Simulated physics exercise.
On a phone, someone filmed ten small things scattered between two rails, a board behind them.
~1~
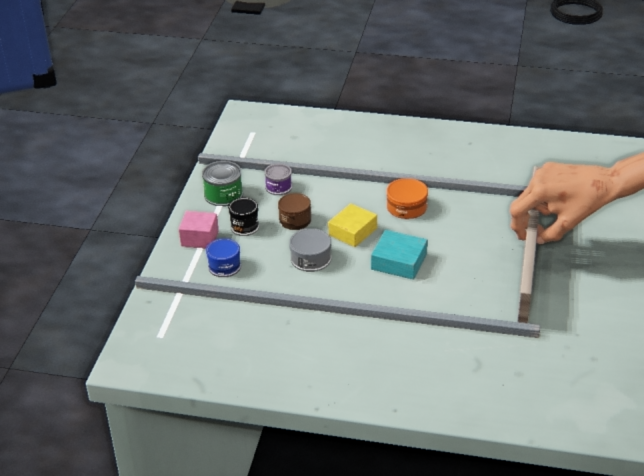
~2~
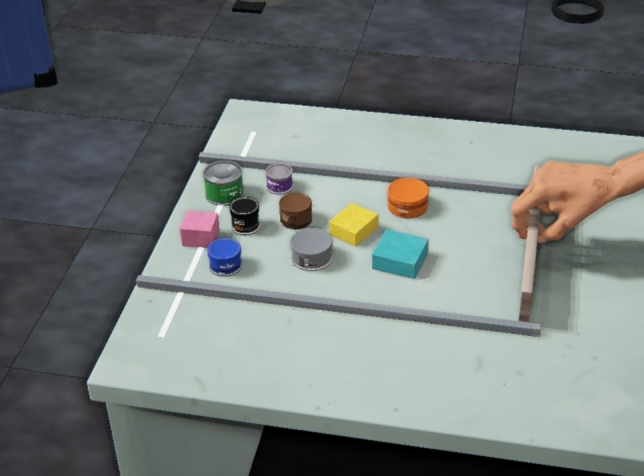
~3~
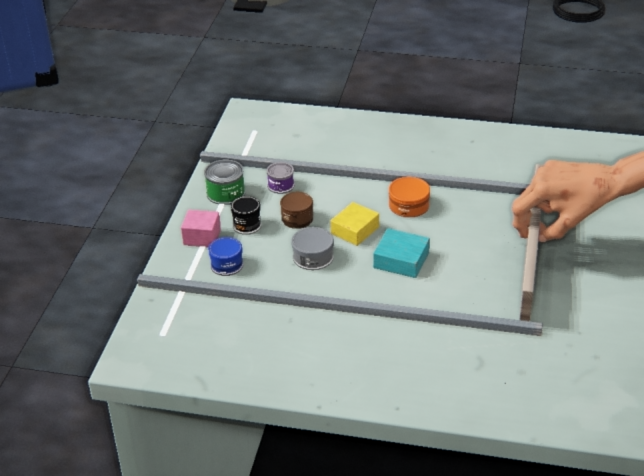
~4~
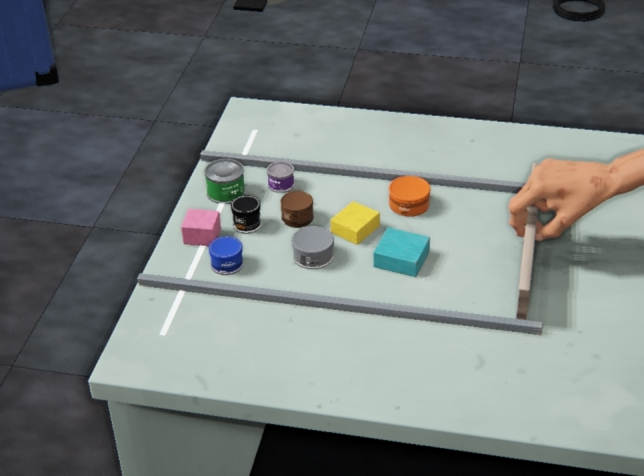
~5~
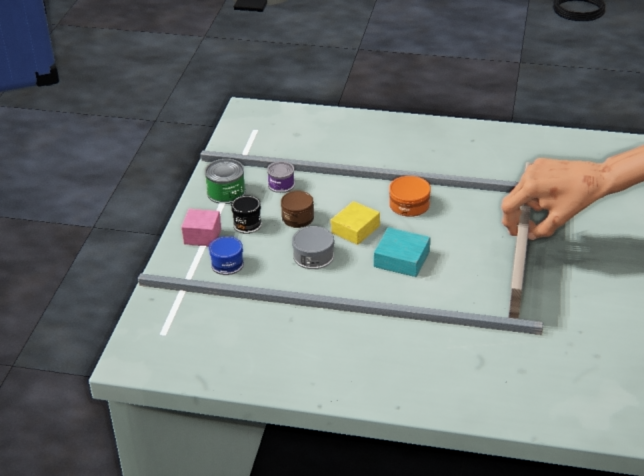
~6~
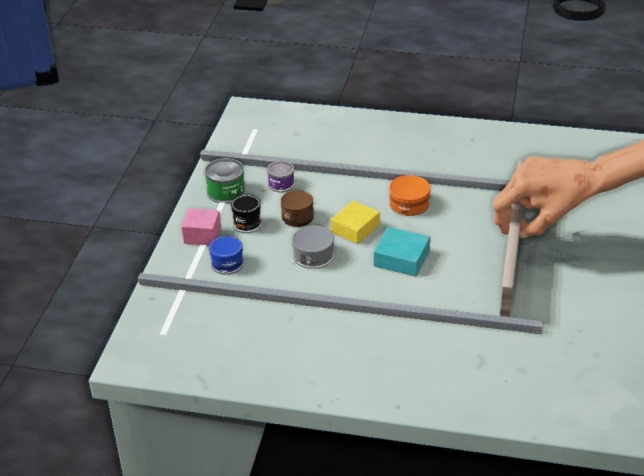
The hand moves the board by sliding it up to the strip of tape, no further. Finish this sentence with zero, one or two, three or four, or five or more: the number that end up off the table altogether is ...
The number that end up off the table altogether is five or more.
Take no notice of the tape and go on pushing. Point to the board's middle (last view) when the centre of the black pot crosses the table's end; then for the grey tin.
For the black pot, about (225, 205); for the grey tin, about (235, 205).
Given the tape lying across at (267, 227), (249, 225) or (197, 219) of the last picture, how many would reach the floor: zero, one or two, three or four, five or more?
Place by place: None, then either one or two, then more than four.
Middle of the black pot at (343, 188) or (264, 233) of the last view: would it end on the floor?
In turn it comes down; is lost.
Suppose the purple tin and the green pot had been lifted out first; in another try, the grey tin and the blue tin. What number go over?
Count of fallen: 4 / 5.
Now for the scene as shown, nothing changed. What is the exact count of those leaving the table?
The number is 6.
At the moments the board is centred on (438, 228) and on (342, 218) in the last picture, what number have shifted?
The count reaches 0 first and 5 second.
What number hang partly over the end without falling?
Number: 0.
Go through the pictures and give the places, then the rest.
Pink block (199, 230); green pot (223, 184); blue tin (224, 258); board (531, 242); tape (212, 224), in the first picture.
Green pot (224, 183); grey tin (312, 249), in the second picture.
Blue tin (226, 257); yellow block (355, 223), in the third picture.
Pink block (201, 228); board (530, 239), in the fourth picture.
Green pot (225, 181); purple tin (281, 177), in the fifth picture.
Pink block (202, 227); green pot (225, 181); blue tin (227, 255); board (514, 236); tape (214, 221), in the sixth picture.
Soon after, none off yet; pink block at rest near (202, 227); green pot at rest near (225, 181); blue tin at rest near (227, 255).
Then, none off yet; pink block moved about its own width near (169, 218); green pot moved about its own width near (203, 174); blue tin moved a little near (209, 260).
At rest, the number that fall off is five or more; fallen, grey tin, brown tub, purple tin, black pot, green pot and pink block.
